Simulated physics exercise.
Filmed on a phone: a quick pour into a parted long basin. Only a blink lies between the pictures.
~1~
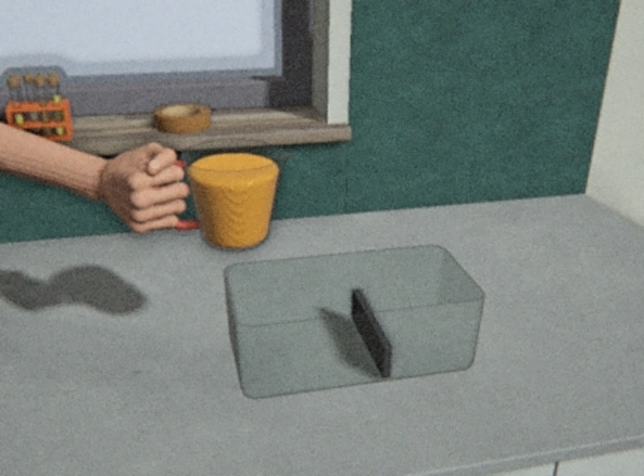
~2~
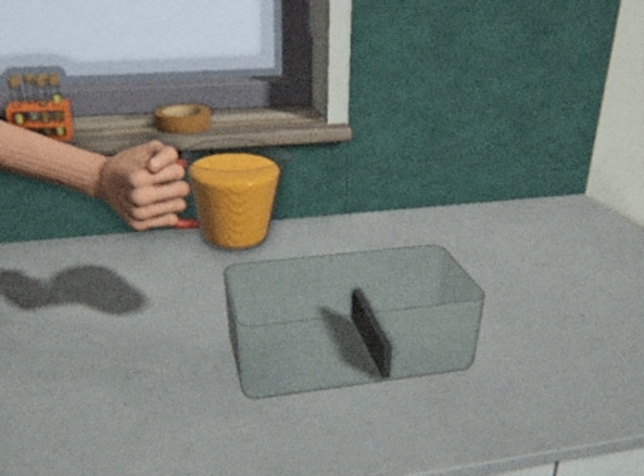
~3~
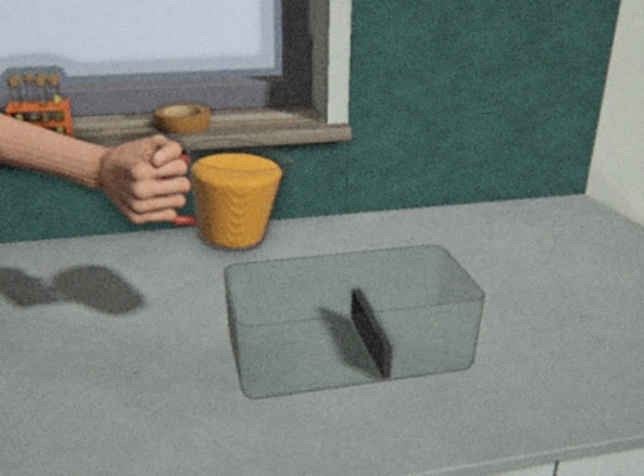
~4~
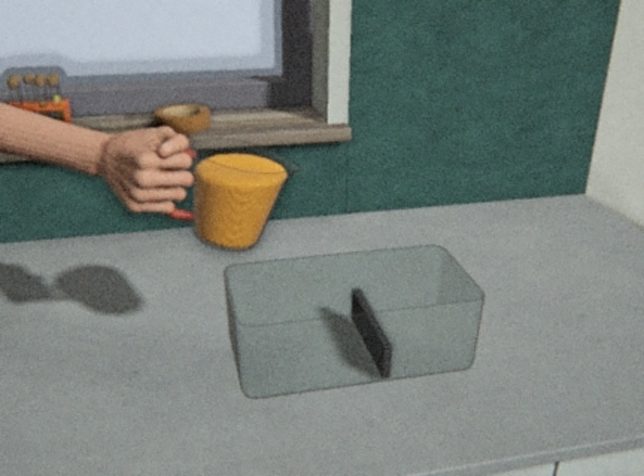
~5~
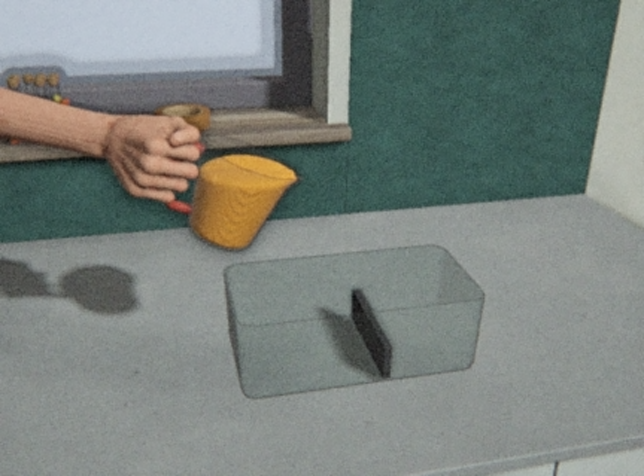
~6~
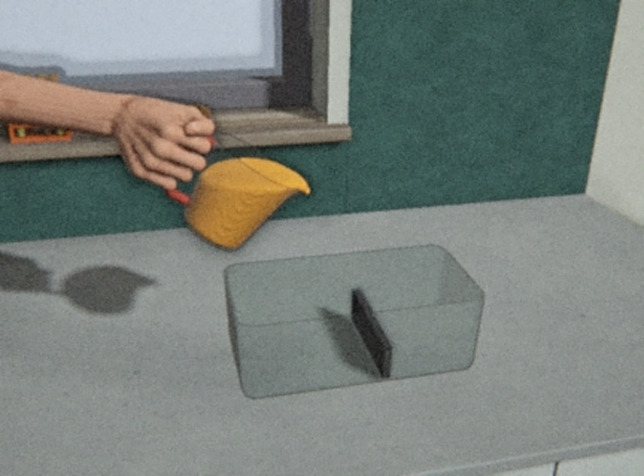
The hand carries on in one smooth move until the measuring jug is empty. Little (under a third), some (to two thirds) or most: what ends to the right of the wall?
It comes to less than a third.
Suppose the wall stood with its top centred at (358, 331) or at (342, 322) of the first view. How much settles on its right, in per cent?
Roughly 15 per cent, and 25 per cent.
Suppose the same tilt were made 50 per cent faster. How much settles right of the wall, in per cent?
It comes to 5 per cent or so.
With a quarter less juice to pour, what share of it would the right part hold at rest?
Some 5 per cent.
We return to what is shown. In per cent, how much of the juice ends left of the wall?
Roughly 95 in a hundred.
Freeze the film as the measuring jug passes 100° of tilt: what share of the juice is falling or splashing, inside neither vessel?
Roughly 25 in a hundred.
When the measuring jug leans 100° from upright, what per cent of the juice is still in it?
Some 35 per cent.
A moment on, the tilt is 100° and 37 per cent is still to pour, 36 is left of the wall and 0 right of it.
Next, the tilt is 117° and 2 per cent is still to pour, 91 is left of the wall and 1 right of it.
Then the tilt is 117° and 0 per cent is still to pour, 94 is left of the wall and 4 right of it.
Later the tilt is 117° and 0 per cent is still to pour, 94 is left of the wall and 4 right of it.
Finally, 94 per cent lies left of the wall, 4 right of it and 2 outside.
